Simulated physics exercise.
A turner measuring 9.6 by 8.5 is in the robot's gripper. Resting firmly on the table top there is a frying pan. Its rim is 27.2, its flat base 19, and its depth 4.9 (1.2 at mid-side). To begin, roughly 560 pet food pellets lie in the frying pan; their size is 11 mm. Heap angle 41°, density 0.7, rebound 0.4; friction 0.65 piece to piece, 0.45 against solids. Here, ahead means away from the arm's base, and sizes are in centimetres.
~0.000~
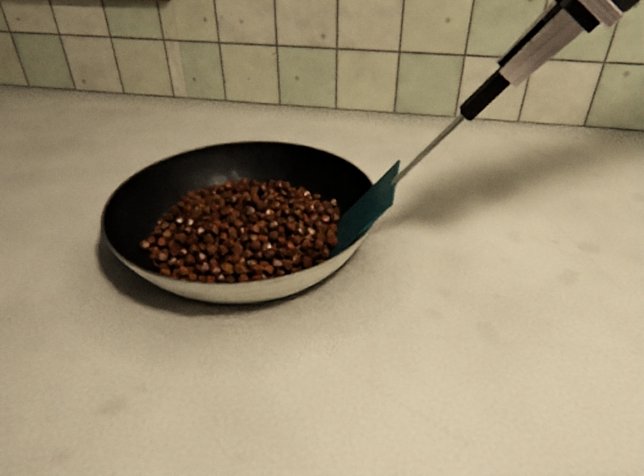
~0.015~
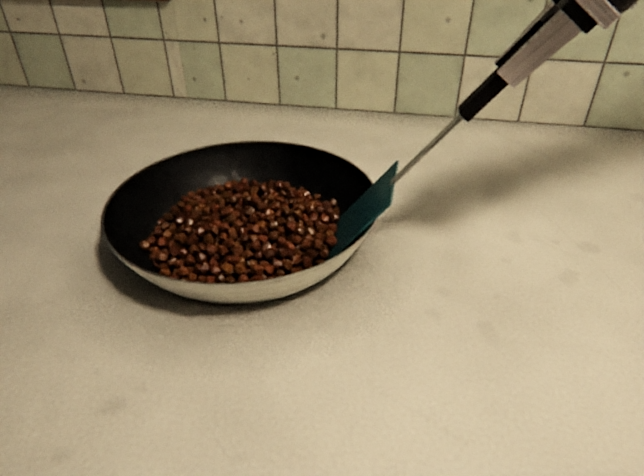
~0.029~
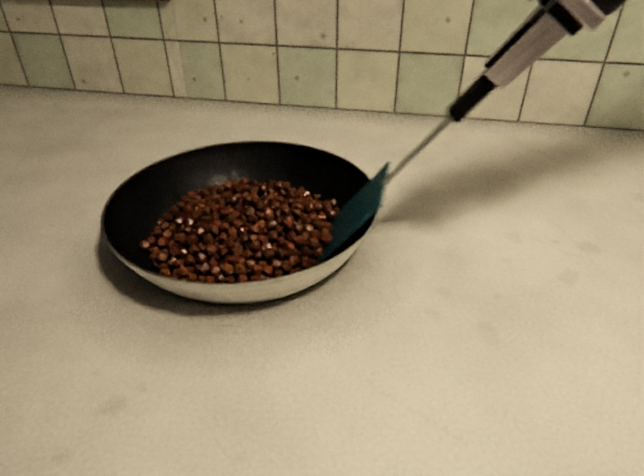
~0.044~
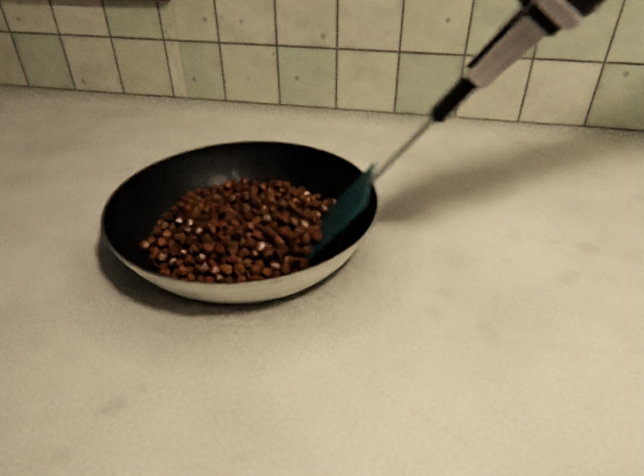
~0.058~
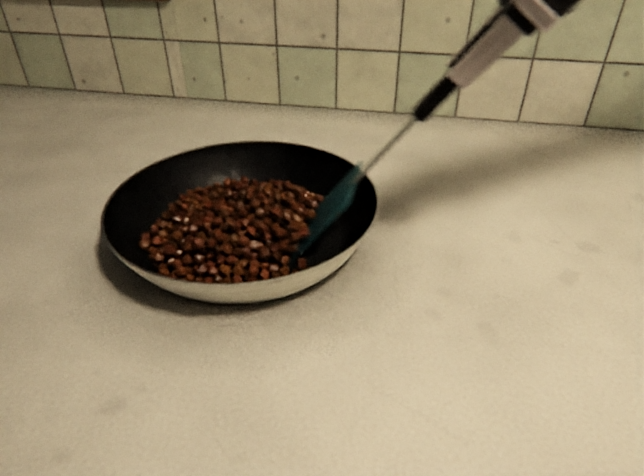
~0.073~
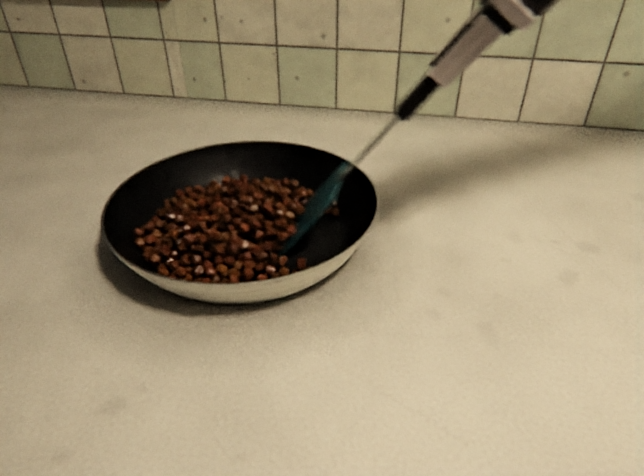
Teal turner held by a robot gripper sliding left through brown pellets in a black frying pan on a pale tabletop.
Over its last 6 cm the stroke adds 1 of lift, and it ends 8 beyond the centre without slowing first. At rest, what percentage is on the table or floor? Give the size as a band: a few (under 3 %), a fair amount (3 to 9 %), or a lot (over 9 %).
A lot, over 9 %.
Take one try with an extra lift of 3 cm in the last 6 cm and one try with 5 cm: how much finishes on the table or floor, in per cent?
I'd say close to 20 percent for the first and close to 20 percent for the second.
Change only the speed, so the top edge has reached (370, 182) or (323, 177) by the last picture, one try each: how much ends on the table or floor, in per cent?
Roughly 5 per cent, then roughly 15 per cent.
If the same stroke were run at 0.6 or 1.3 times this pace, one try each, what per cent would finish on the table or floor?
Estimates, in order: 5 % and 20 %.
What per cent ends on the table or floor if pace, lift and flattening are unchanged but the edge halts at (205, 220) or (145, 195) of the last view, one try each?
About 0 and 40 per cent.
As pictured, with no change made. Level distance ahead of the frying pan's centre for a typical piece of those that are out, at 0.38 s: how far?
I'd put it at some 18 centimetres.
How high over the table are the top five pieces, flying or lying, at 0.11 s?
Around 6 cm above the table.
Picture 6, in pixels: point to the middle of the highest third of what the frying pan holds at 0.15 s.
It is centred close to (198, 203).
By 0.11 s, sloping 53°, highest piece 7 above the table; 563 in the frying pan.
By 0.15 s, sloping 53°, highest piece 7 above the table; 563 in the frying pan.
By 0.38 s, sloping 53°, highest piece 7 above the table; 496 in the frying pan, 56 on the table or floor, 11 on the blade or in flight.
By 1.42 s, sloping 53°, highest piece 6 above the table; 495 in the frying pan, 68 on the table or floor.
Final count, 495 in the frying pan, 68 on the table or floor. That is 12 % on the table or floor.
